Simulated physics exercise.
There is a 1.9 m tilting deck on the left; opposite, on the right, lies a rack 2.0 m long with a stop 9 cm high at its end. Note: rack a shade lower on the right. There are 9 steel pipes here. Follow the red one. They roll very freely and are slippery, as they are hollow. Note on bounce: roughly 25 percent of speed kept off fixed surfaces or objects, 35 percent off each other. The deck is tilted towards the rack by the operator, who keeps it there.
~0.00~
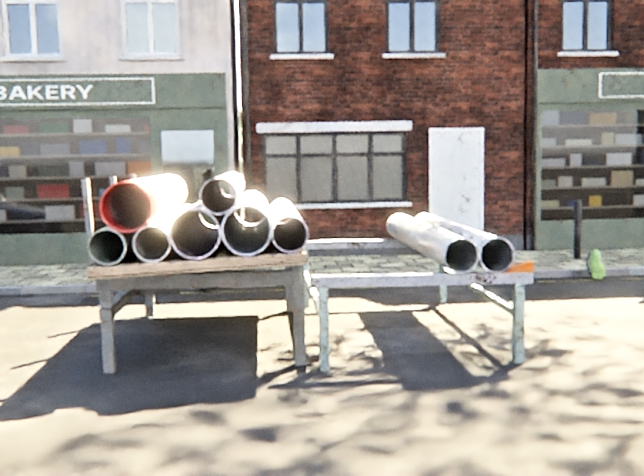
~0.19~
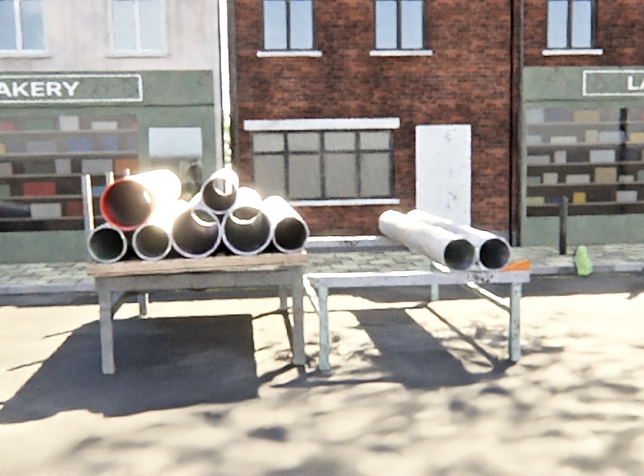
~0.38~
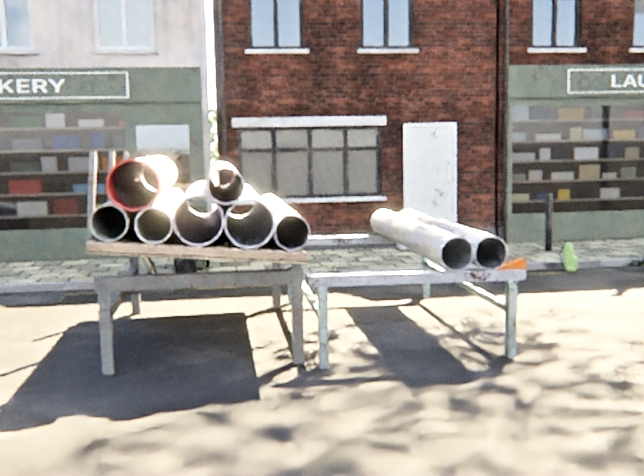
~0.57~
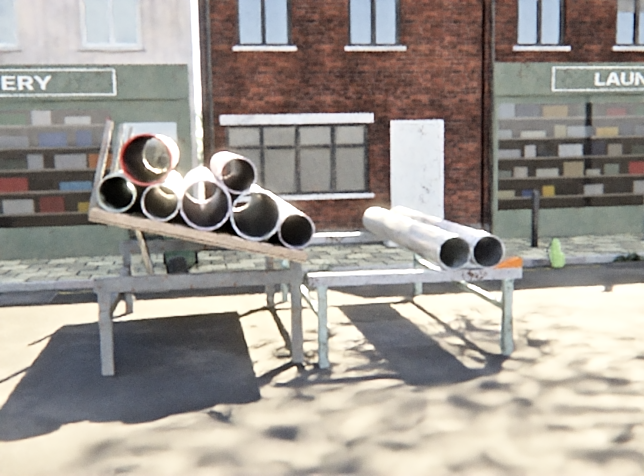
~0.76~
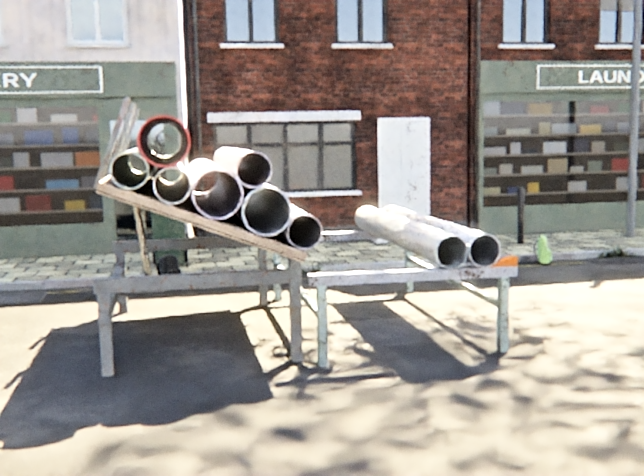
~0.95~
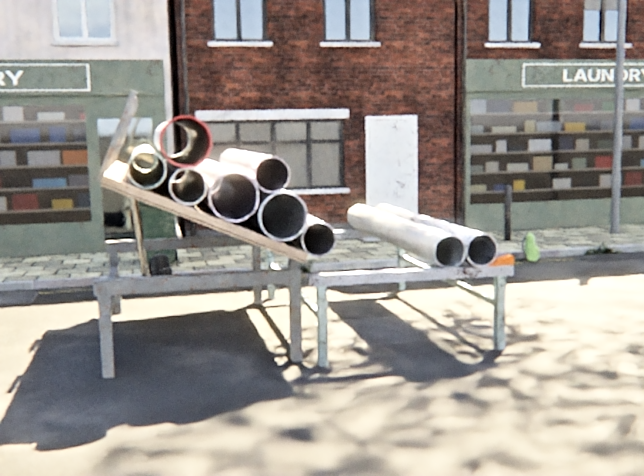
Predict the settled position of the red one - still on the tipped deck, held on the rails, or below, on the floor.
The red one settles held on the rails.
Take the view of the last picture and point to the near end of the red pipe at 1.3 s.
Roughly at (246, 162) in the last picture.
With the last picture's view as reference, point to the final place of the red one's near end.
Roughly (390, 207).
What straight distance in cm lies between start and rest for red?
Red: 230.
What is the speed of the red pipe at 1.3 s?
Near 2.0 m/s.
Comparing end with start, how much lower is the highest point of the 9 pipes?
Some 5 centimetres.
By 1.3 s, red is up on others, 80 cm from the hinge, rolling right; 0 past the stop so far.
By 1.6 s, red is up on others, 30 cm from the hinge, rolling right; 0 past the stop so far.
By 2.0 s, red is in the air, 165 cm from the rack's far end, rolling right; 0 past the stop so far.
Finally (5.2 s), red is up on others, 125 cm from the rack's far end; 2 past the stop so far.
